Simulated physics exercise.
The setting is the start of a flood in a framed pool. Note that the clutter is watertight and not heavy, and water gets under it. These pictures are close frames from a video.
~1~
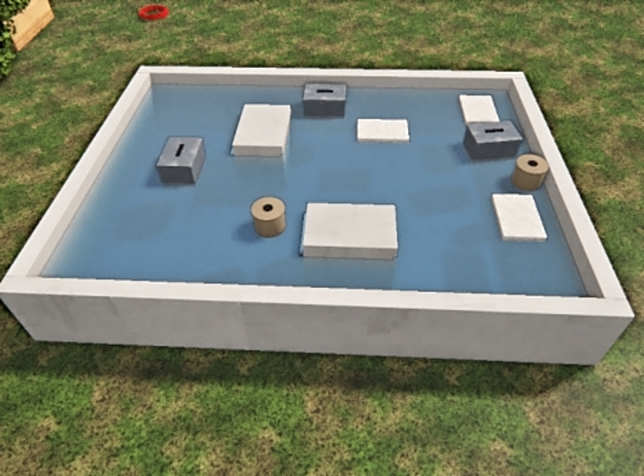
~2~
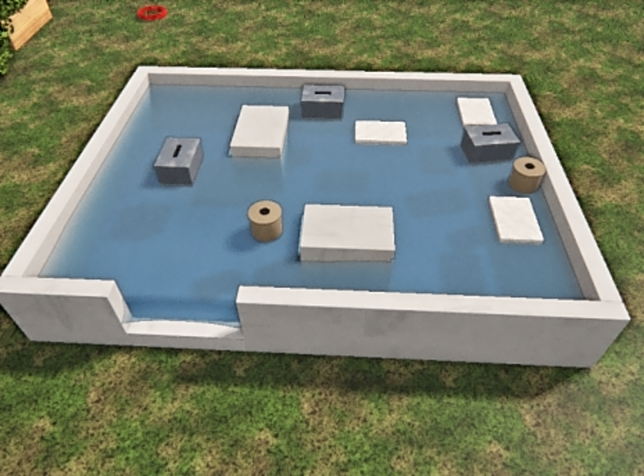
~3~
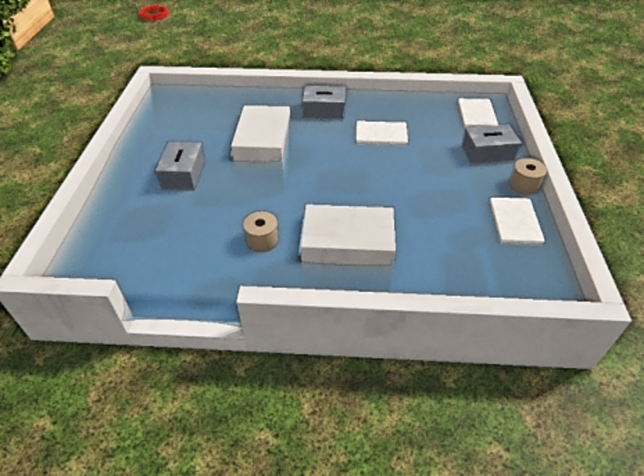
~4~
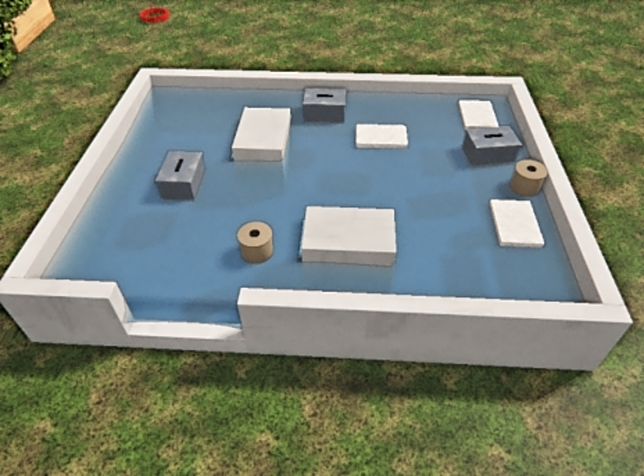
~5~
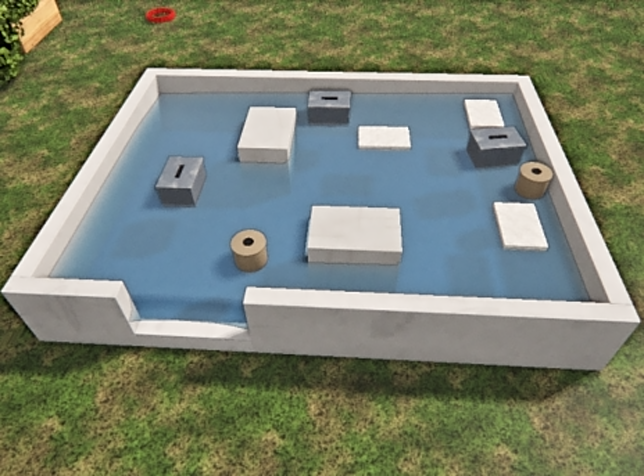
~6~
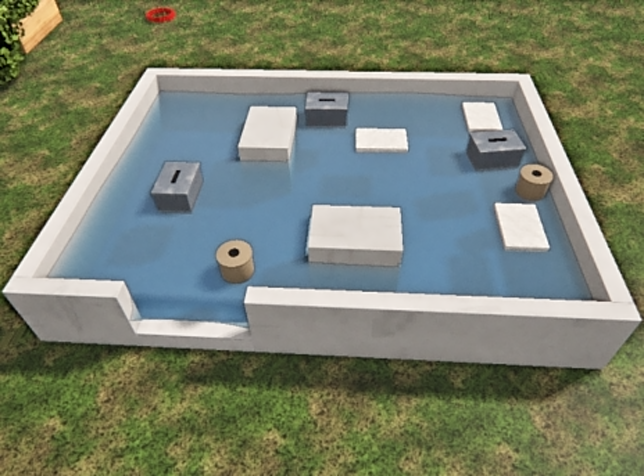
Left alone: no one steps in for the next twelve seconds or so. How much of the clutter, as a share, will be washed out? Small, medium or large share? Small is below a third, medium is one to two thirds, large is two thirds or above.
A small share.
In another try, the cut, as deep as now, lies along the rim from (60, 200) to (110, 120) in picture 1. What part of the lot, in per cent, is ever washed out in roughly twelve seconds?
Estimate: Near 40 per cent.
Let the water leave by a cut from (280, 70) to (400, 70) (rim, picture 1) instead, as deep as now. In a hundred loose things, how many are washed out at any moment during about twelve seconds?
Share reached: 50 %.
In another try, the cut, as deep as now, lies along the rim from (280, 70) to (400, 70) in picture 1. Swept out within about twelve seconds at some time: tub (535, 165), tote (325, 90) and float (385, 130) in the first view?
In turn: No, through, through.
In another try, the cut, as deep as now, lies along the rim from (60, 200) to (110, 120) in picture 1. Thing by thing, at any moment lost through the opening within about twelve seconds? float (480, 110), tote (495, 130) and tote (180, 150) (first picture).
Outcome for each, in the order asked: Not flushed / not flushed / flushed.
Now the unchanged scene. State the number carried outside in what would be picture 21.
The count is 2.
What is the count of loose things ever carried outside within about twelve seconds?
The count is 2.
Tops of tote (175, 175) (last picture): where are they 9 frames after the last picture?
About (162, 236).
A moment on, 1 of 8 are out; 7 afloat.
Next, 1 of 8 are out; 7 afloat.
Later, 2 of 8 are out; 6 afloat.
In the end, 2 of 8 are out; 6 afloat.
